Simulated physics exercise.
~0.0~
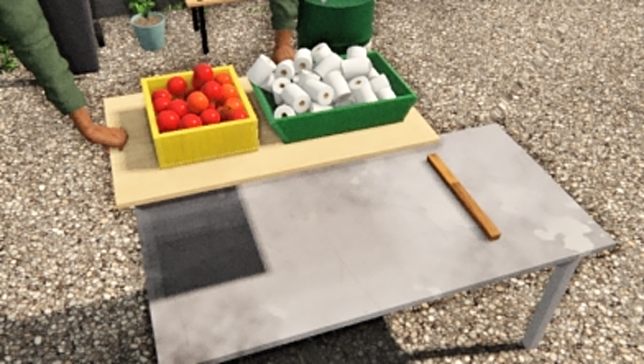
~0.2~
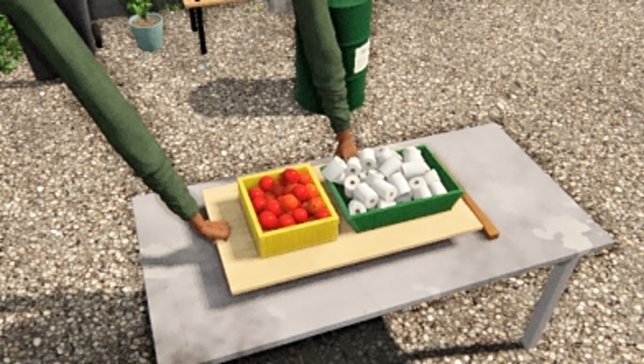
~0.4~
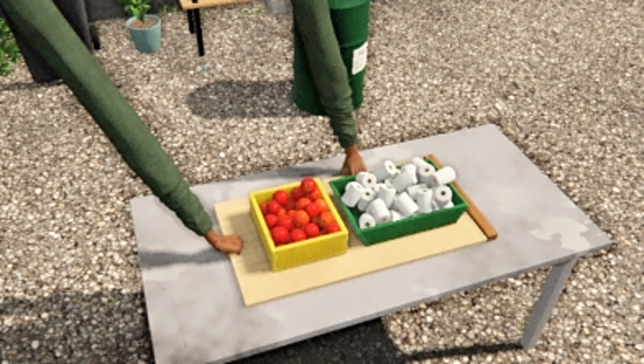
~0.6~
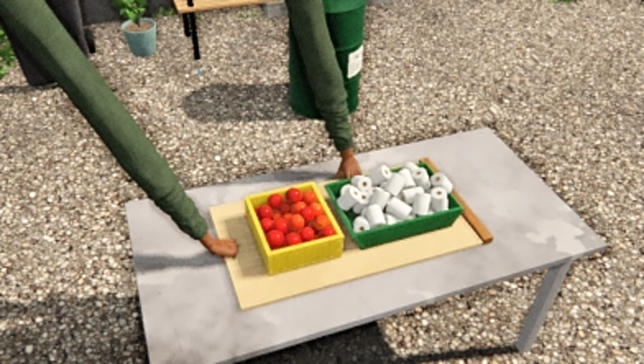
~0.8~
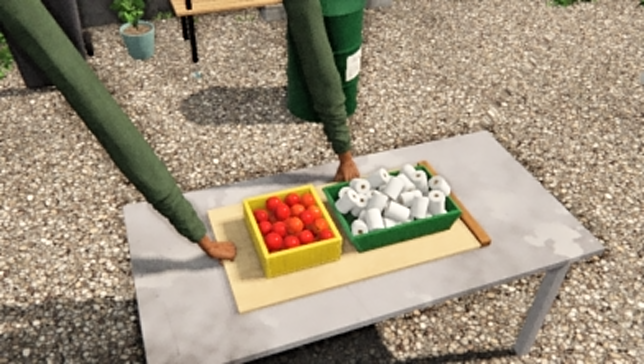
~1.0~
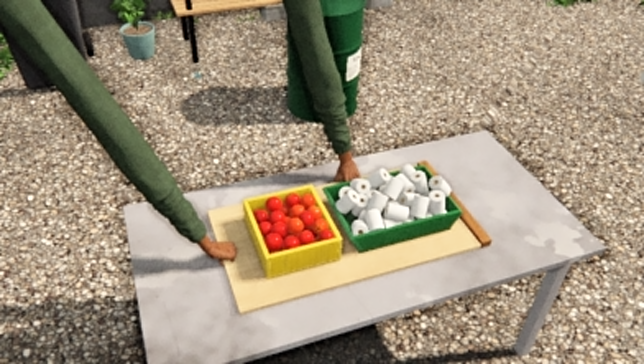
At first, two hands in dark green sleeves hold a pale board above a grey table standing on gravel, with a wooden strip lying across the tabletop. A yellow container of red tomatoes and a green container of white paper rolls sit side by side on the board. The arms move the board down and to the right, bringing it onto the table. It slides a little farther, until its right end meets the strip and stops. The hands stay on the board as the view sways slightly. In the end, everything rests still, with the tomatoes and rolls all inside their containers.
